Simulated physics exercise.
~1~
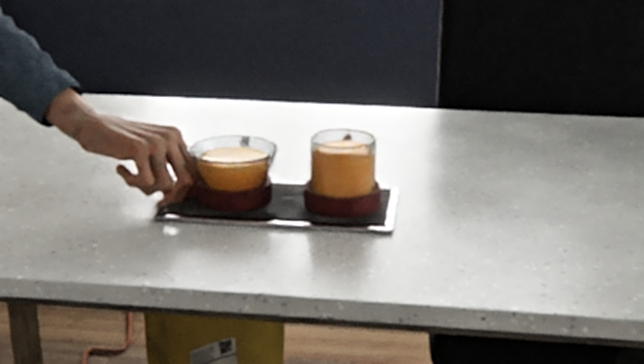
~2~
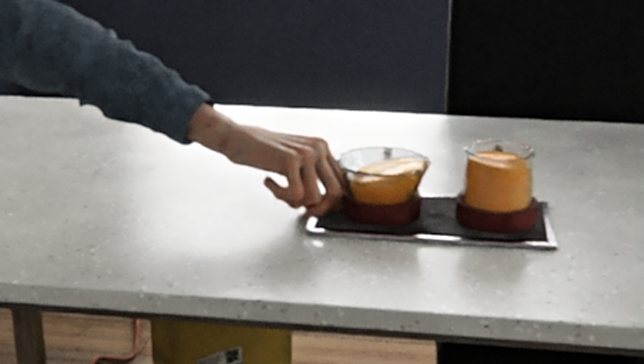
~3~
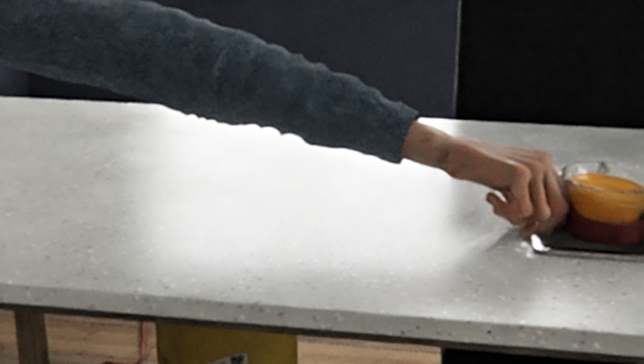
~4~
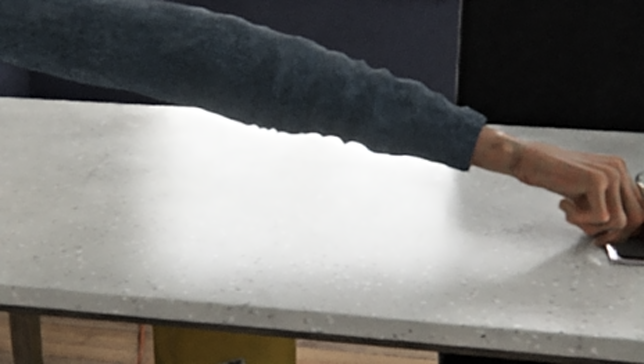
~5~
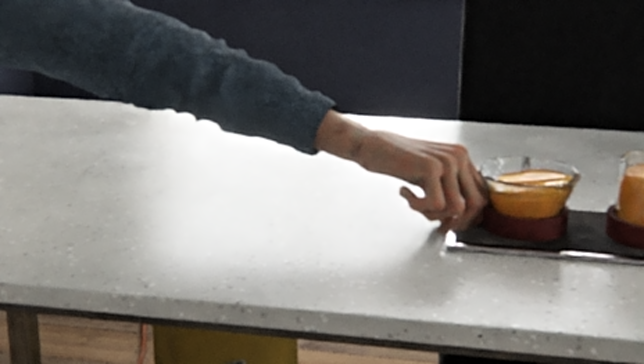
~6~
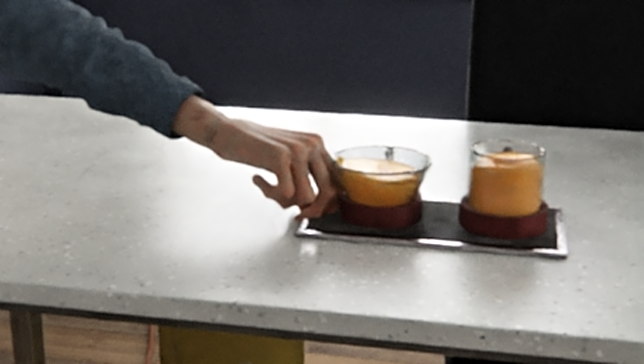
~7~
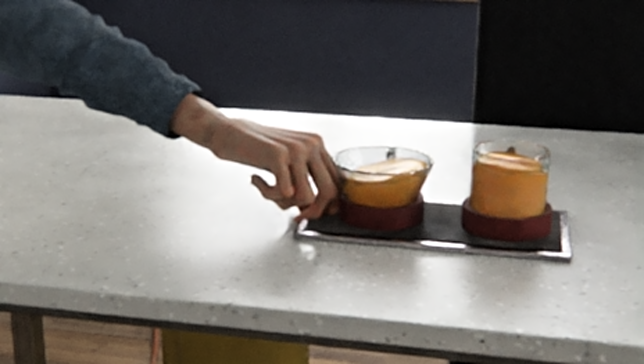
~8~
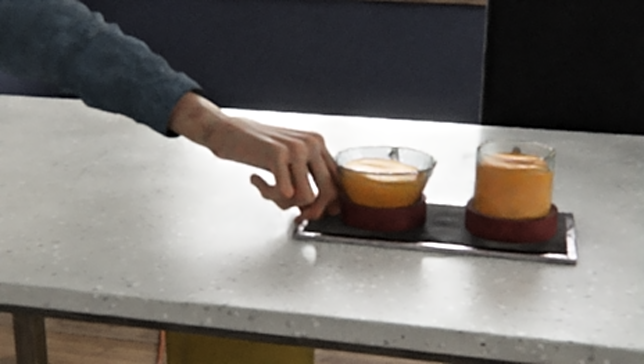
The clip opens with a hand in a dark blue-grey sleeve gripping the left end of a dark, silver-edged tray on a pale speckled table. On it, a wide clear cup and a straighter clear mug of orange juice sit in dark red holders. The hand pushes the tray far to the right, and the juice tilts in the cup. The mug leaves view first, then the cup, until only the tray's near end shows. Reversing, the hand draws everything back left. The tray stops right of where it began, both vessels upright and the hand still at its edge.
